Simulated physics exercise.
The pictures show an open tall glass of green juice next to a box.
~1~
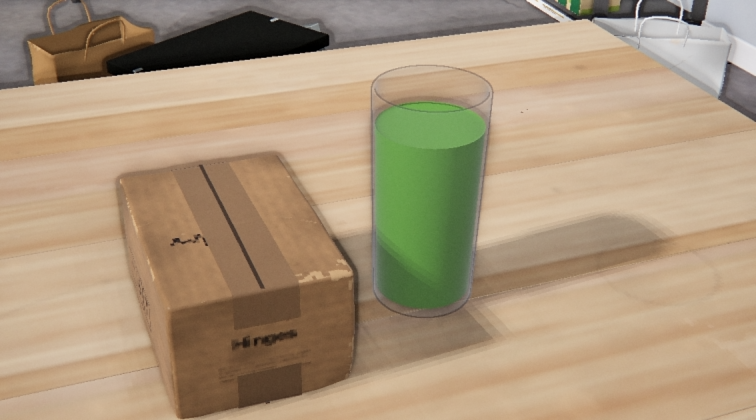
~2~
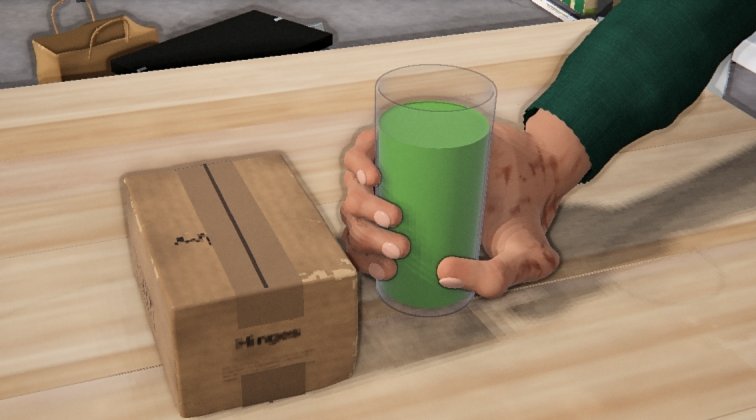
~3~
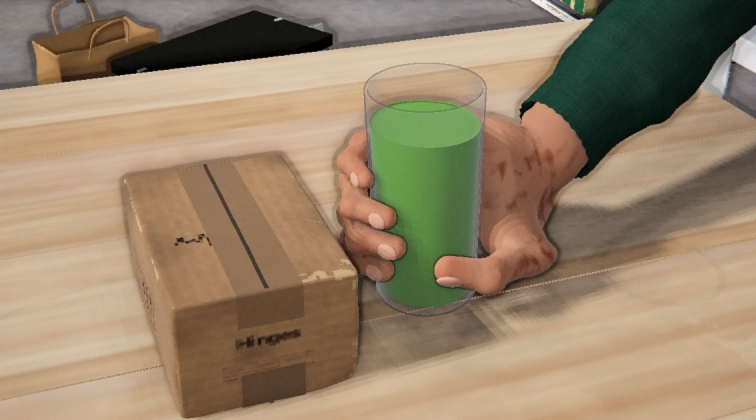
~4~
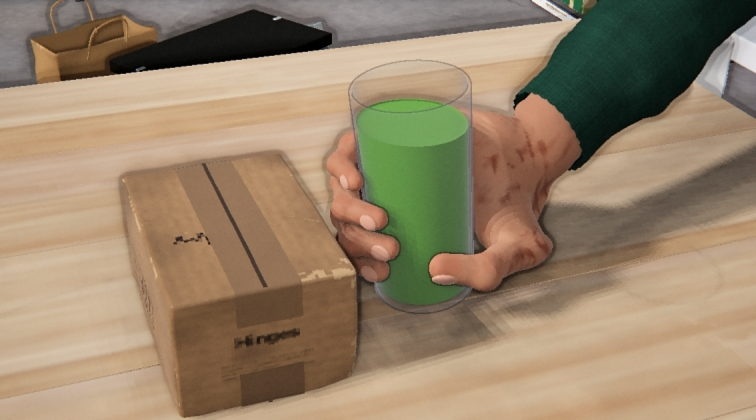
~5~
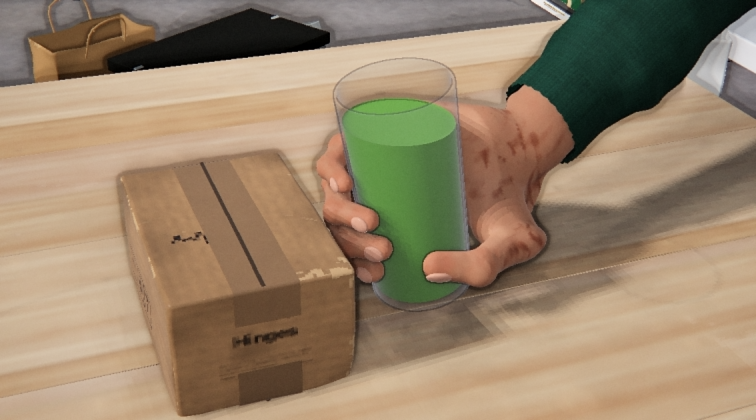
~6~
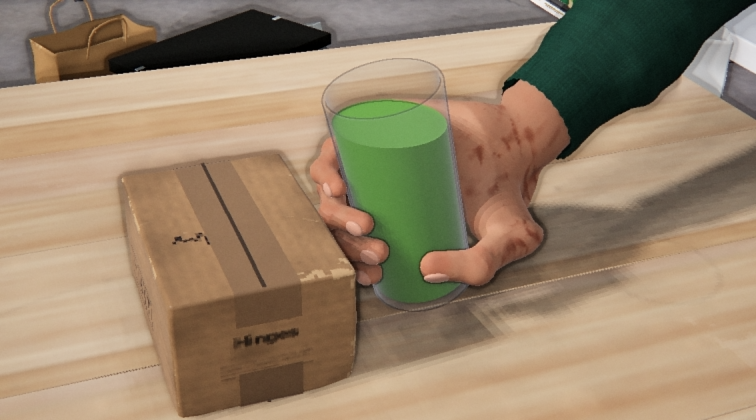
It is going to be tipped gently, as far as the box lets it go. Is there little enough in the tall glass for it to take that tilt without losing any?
Yes, nothing comes out.
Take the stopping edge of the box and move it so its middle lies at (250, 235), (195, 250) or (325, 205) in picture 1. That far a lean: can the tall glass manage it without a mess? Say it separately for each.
In order: Sloshes out; sloshes out; survives.
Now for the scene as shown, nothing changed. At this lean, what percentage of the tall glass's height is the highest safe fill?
Roughly 90 per cent of its height.
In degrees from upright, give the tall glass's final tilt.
Looks like around 25 degrees to me.
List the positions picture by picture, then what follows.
In the first picture, it stands upright; tall glass (427, 189) about three quarters full.
The second picture shows a hand takes hold; tall glass about three quarters full, surface at (434, 125); box (235, 276).
The third picture shows tipping on its foot; tall glass (425, 188) about three quarters full.
In the fourth picture, the top moves towards the box; tall glass about three quarters full, surface at (412, 123); box (234, 275).
The fifth picture shows on the way over; tall glass (408, 185) about three quarters full.
In the sixth picture, it is leaning; tall glass about three quarters full, surface at (390, 124); box (233, 275).
Shortly, the tall glass leans by about 20°; none is lost.
Then, the tall glass leans by about 25°; none is lost.
At the finish, the tall glass leans by about 25°, against the box; none is lost.
